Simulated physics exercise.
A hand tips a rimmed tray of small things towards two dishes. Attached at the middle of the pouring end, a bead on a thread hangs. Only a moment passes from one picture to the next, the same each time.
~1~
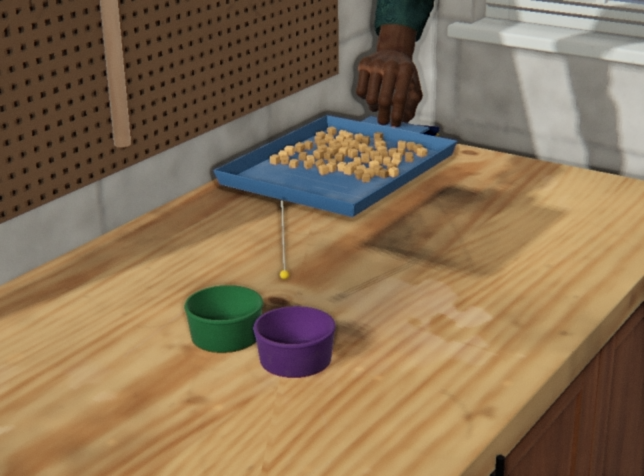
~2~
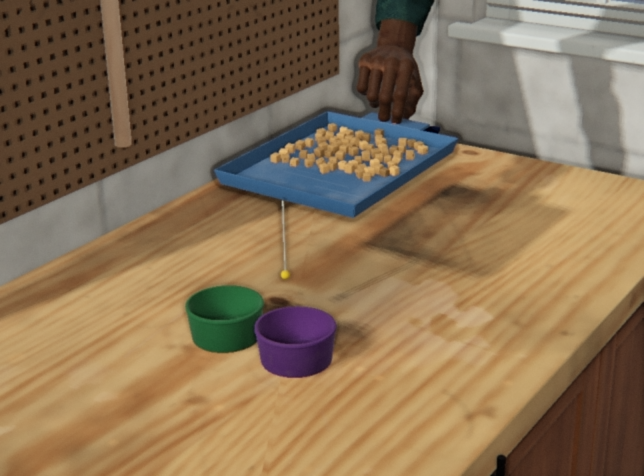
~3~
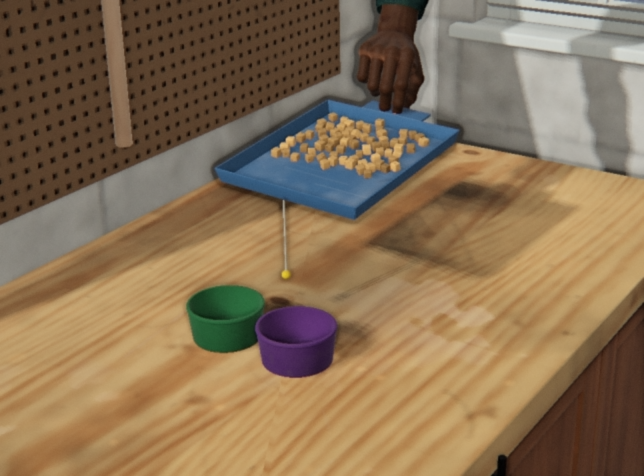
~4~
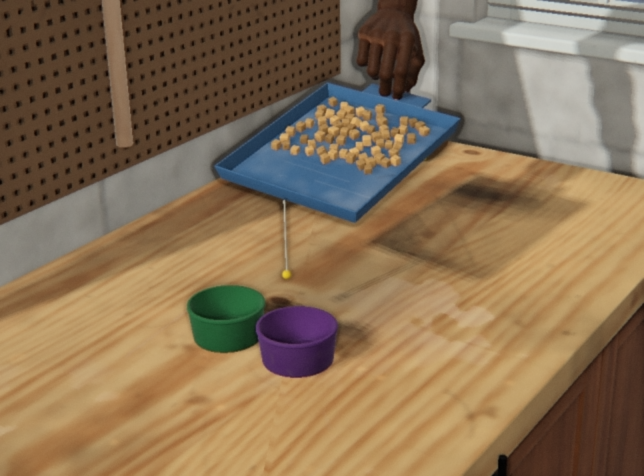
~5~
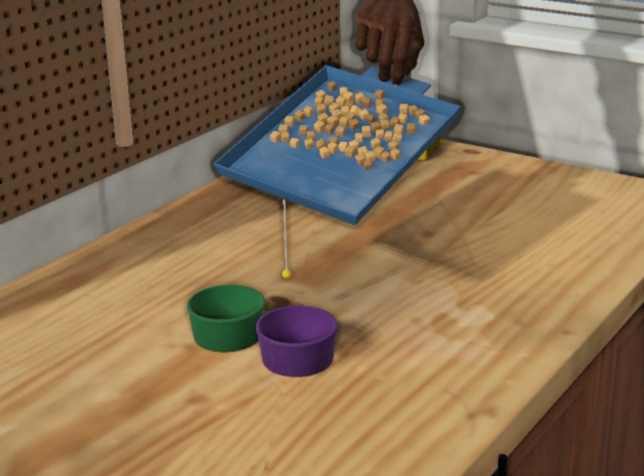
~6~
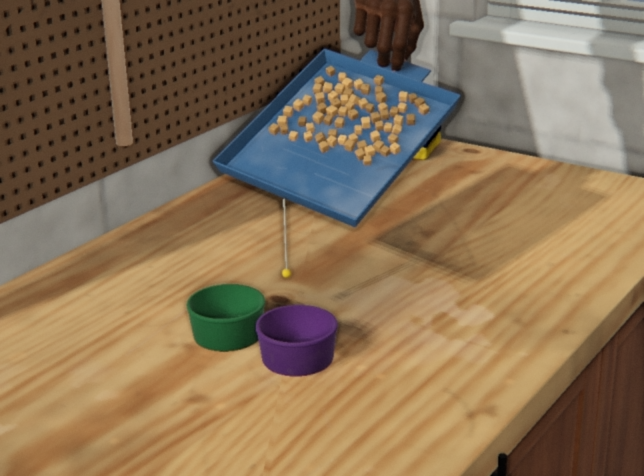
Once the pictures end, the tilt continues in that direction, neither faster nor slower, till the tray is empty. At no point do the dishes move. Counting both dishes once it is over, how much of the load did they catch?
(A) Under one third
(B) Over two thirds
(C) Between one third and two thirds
Answer: A.
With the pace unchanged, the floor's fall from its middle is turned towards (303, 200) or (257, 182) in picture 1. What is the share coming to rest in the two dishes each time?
Around 50 percent for the first aim and around 10 percent for the second.
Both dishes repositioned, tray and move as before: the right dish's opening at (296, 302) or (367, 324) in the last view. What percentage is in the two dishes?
First position: Some 30 %; second position: Some 70 %.
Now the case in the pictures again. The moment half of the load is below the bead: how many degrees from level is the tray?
I'd say it is tilted about 110°.
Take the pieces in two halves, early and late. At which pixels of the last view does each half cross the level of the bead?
At (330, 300) for the first part, then at (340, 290) for the others.
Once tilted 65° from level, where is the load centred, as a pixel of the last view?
Near (336, 191).
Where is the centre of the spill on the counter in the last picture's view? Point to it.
The centre sits near (357, 341).
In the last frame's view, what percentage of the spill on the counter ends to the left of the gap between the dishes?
About 10 percent.
Just after the last frame, tray tipped steeply; almost all on the tray; about a tenth in the air.
A moment on, tray tipped past a quarter turn; roughly half on the tray; roughly a quarter in the right dish; roughly a quarter outside both; about a tenth in the air.
Further on, tray tipped past a quarter turn; roughly a quarter in the right dish; the larger part outside both.
When it is over, tray tipped past a quarter turn; roughly a quarter in the right dish; not one in the left dish; the larger part outside both.
